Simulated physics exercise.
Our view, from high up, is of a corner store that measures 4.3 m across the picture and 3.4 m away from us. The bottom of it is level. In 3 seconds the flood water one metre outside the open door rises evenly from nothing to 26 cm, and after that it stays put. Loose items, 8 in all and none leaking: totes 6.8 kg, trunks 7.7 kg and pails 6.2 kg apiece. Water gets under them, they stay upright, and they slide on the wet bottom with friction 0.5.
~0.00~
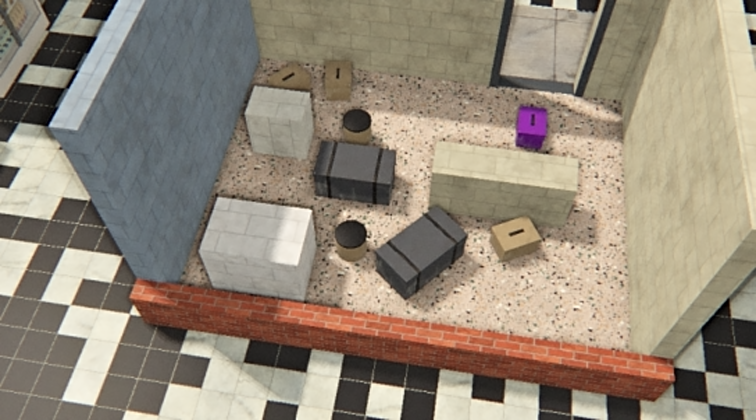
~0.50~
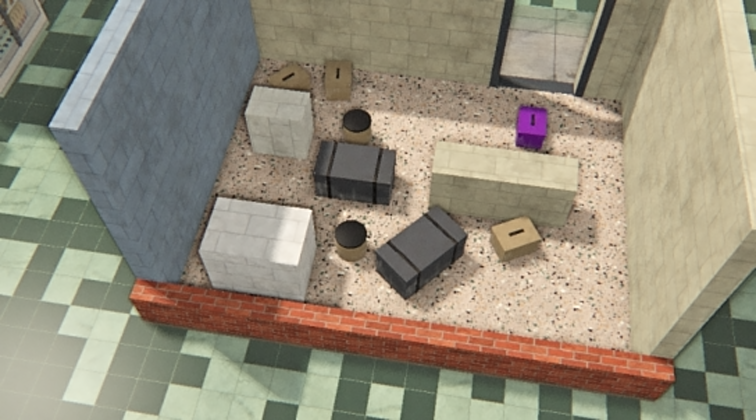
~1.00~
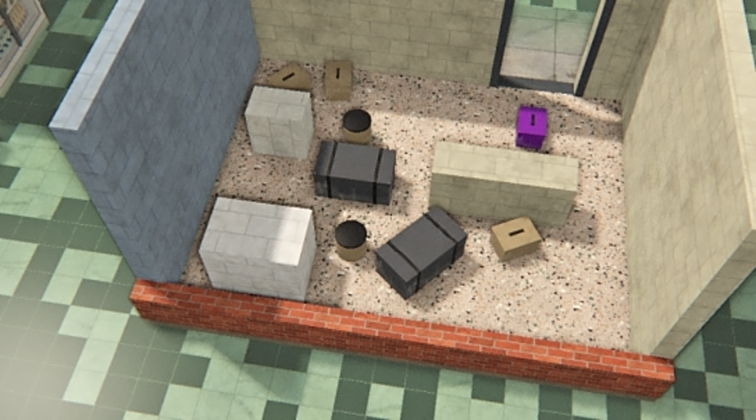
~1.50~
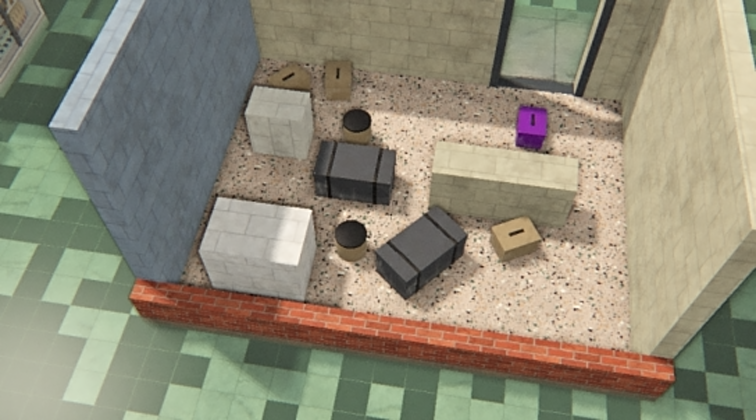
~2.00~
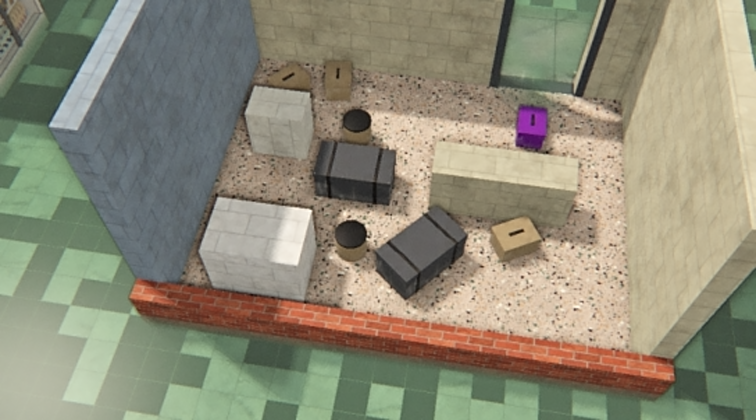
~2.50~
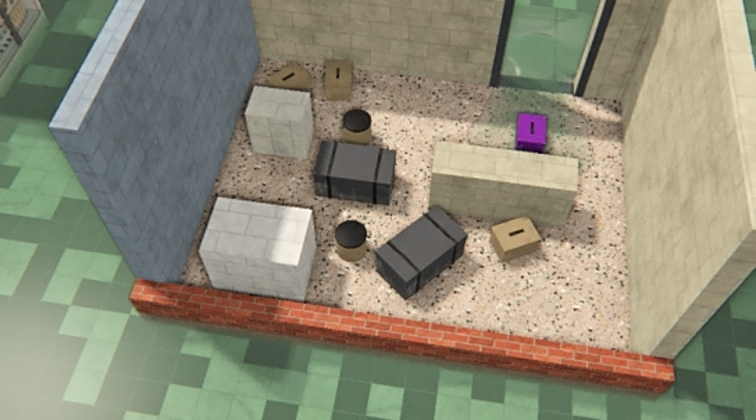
At first, a walled corner store seen from above holds dark trunks, pails, tan boxes and a purple tote on a dry speckled floor. Greenish water spreads over the checkered tiles outside while everything inside stays still. Then water enters through the doorway at the back, and the purple tote shifts slightly toward the viewer.
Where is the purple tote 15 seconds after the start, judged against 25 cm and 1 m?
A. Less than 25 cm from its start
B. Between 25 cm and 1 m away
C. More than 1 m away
The answer is C.
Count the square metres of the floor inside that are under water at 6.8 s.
Somewhere about 13 m2, give or take.
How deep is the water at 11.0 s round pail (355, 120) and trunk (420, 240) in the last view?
I'd put it at 15 cm and 10 cm respectively.
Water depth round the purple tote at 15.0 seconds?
I'd say around 17 cm.
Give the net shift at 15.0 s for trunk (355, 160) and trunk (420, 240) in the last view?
40 cm, 140 cm.
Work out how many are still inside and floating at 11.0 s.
Count: 7.
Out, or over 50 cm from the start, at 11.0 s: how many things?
The number comes to 6.
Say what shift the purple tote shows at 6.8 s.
It is about 140 cm out of place by then.
After 3.5 s the purple tote is near (530, 162), 0.6 m from its start, aground; 0 afloat.
After 6.8 s the purple tote is near (604, 222), 1.5 m from its start, afloat; 2 afloat.
After 11.0 s the purple tote is near (372, 226), 2.3 m from its start, afloat; 7 afloat.
After 15.0 s the purple tote is near (359, 154), 2.0 m from its start, afloat; 8 afloat.
